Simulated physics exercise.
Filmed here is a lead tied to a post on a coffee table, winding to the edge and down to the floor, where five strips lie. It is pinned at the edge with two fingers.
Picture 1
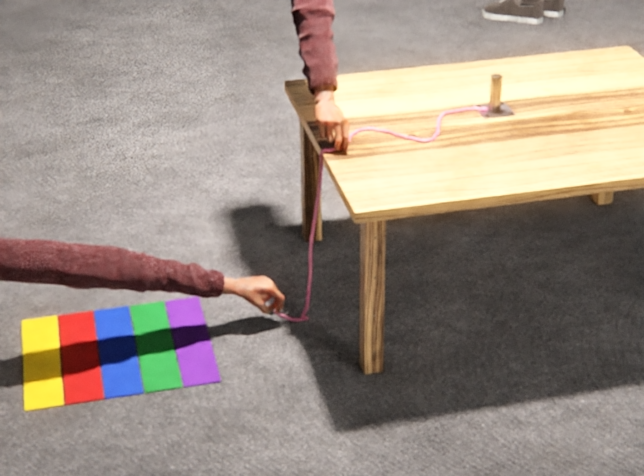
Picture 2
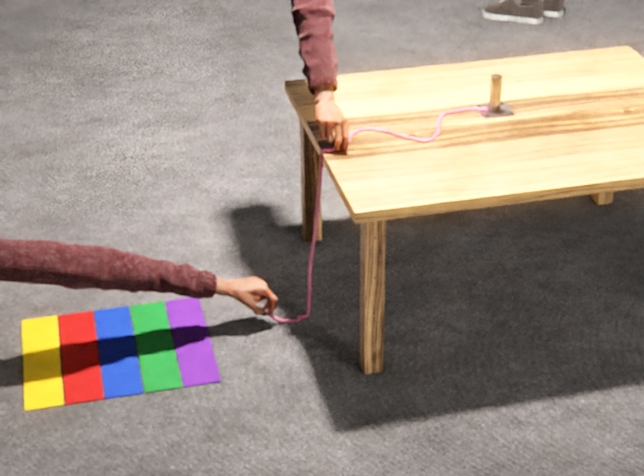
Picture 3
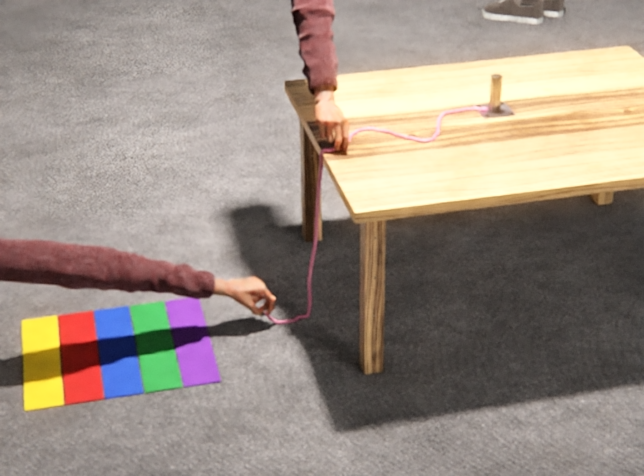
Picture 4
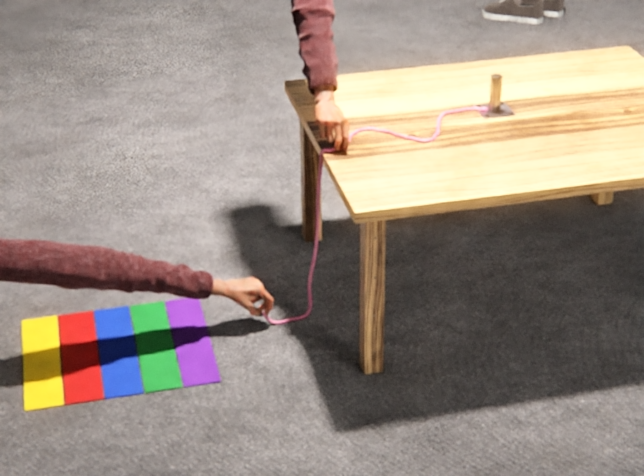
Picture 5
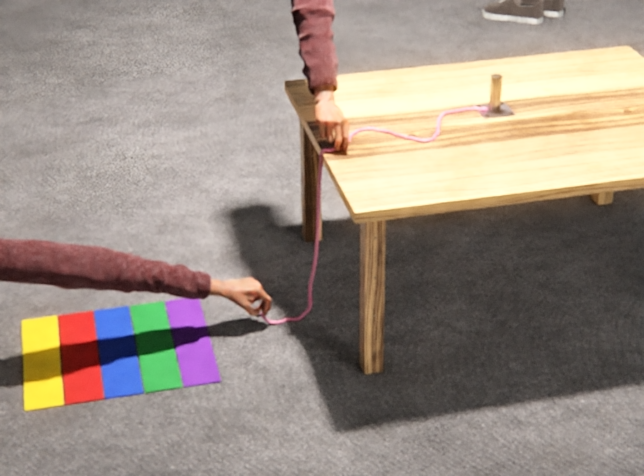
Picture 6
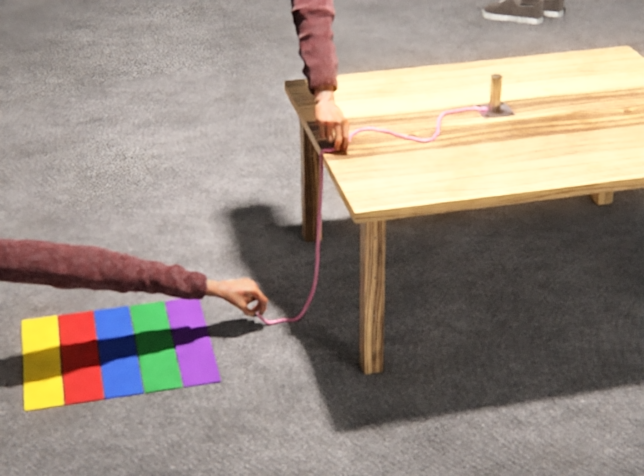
At a wooden table's edge, one hand pins a pink cord while another draws its low end slightly left.
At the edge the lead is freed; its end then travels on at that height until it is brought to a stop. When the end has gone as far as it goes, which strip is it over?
It is over the red strip.
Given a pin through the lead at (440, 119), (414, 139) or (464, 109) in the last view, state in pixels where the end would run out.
It ends up near (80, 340) the first time, (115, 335) the second and (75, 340) the third.
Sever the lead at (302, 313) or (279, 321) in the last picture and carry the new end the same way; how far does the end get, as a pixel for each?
Taking them in turn, near (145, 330) and near (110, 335).
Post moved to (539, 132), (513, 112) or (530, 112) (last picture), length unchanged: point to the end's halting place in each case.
Approximate places, in that order: (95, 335), (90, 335), (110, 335).
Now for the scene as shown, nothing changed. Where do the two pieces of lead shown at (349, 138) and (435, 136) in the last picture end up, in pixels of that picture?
They finish close to (298, 167) and close to (396, 131).
Early on, end near (126, 332); over blue.
Midway, end near (90, 337); over red.
At the end of the slack, end near (69, 340); over red. The end stops over the red strip.
